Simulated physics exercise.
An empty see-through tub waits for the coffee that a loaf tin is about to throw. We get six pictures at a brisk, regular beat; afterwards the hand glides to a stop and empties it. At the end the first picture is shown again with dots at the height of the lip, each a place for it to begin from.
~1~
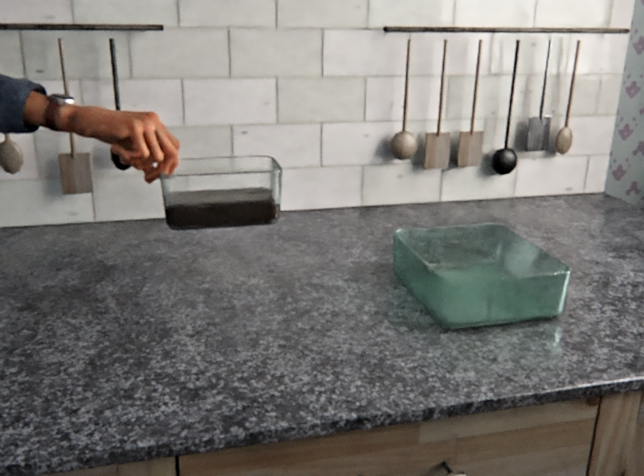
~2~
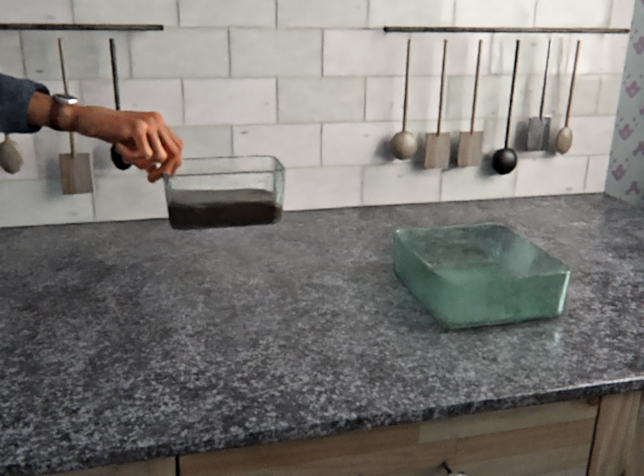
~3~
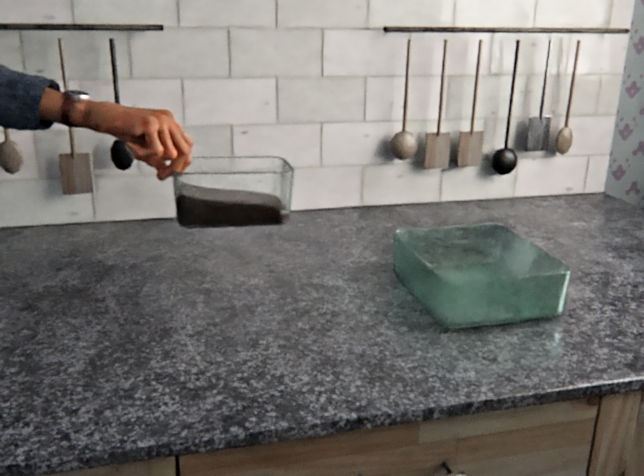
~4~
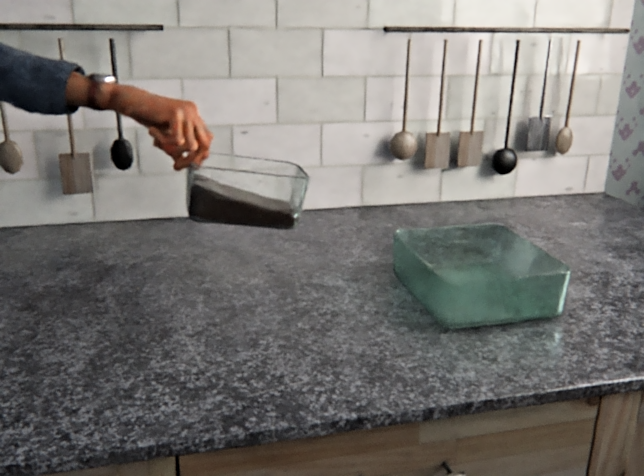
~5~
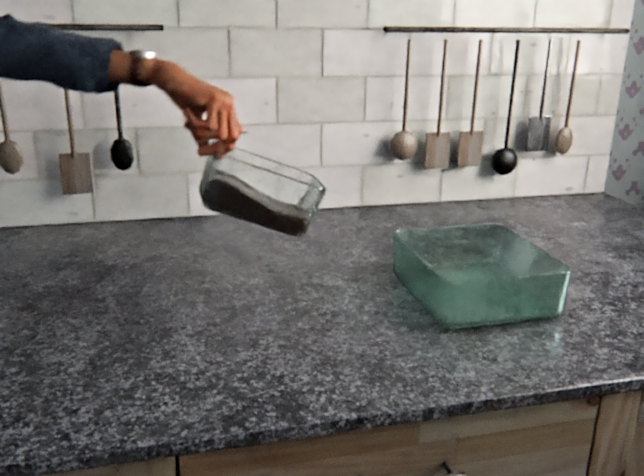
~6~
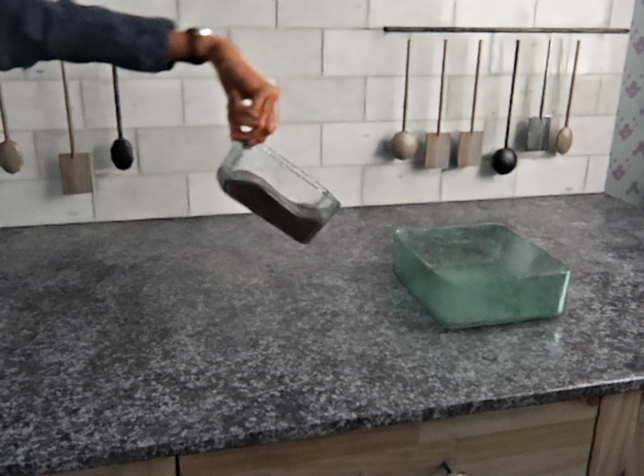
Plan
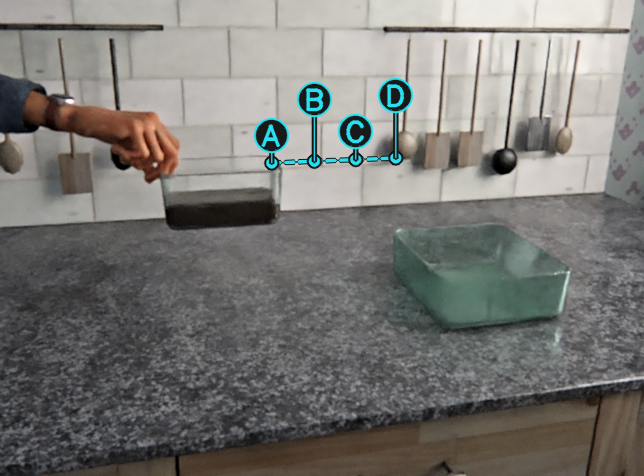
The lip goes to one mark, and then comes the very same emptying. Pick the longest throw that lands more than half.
B.
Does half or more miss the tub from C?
No.
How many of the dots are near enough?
Three.
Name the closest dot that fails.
That would be A.
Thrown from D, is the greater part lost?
No.
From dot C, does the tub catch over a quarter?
Yes, clearly.
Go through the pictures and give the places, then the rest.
Upright, lip at (276, 162); tub from (438, 326) to (560, 313); nothing has left yet, in the first picture.
Upright, lip at (279, 162); nothing has left yet, in the second picture.
Upright, lip at (287, 164); nothing has left yet, in the third picture.
Tipped about 9°, lip at (302, 170); nothing has left yet, in the fourth picture.
Tipped about 21°, lip at (320, 182); nothing has left yet, in the fifth picture.
Tipped about 37°, lip at (334, 197); nothing has left yet, in the sixth picture.
In cyan, A at (271, 163); B at (314, 161); C at (355, 159); D at (395, 157).
If A is chosen, about 14 % lands in the tub, 82 % falls short and 4 % goes beside or beyond.
If B is chosen, about 65 % lands in the tub, 18 % falls short and 17 % goes beside or beyond.
If C is chosen, about 82 % lands in the tub, 4 % falls short and 15 % goes beside or beyond.
If D is chosen, about 88 % lands in the tub, 6 % falls short and 6 % goes beside or beyond.
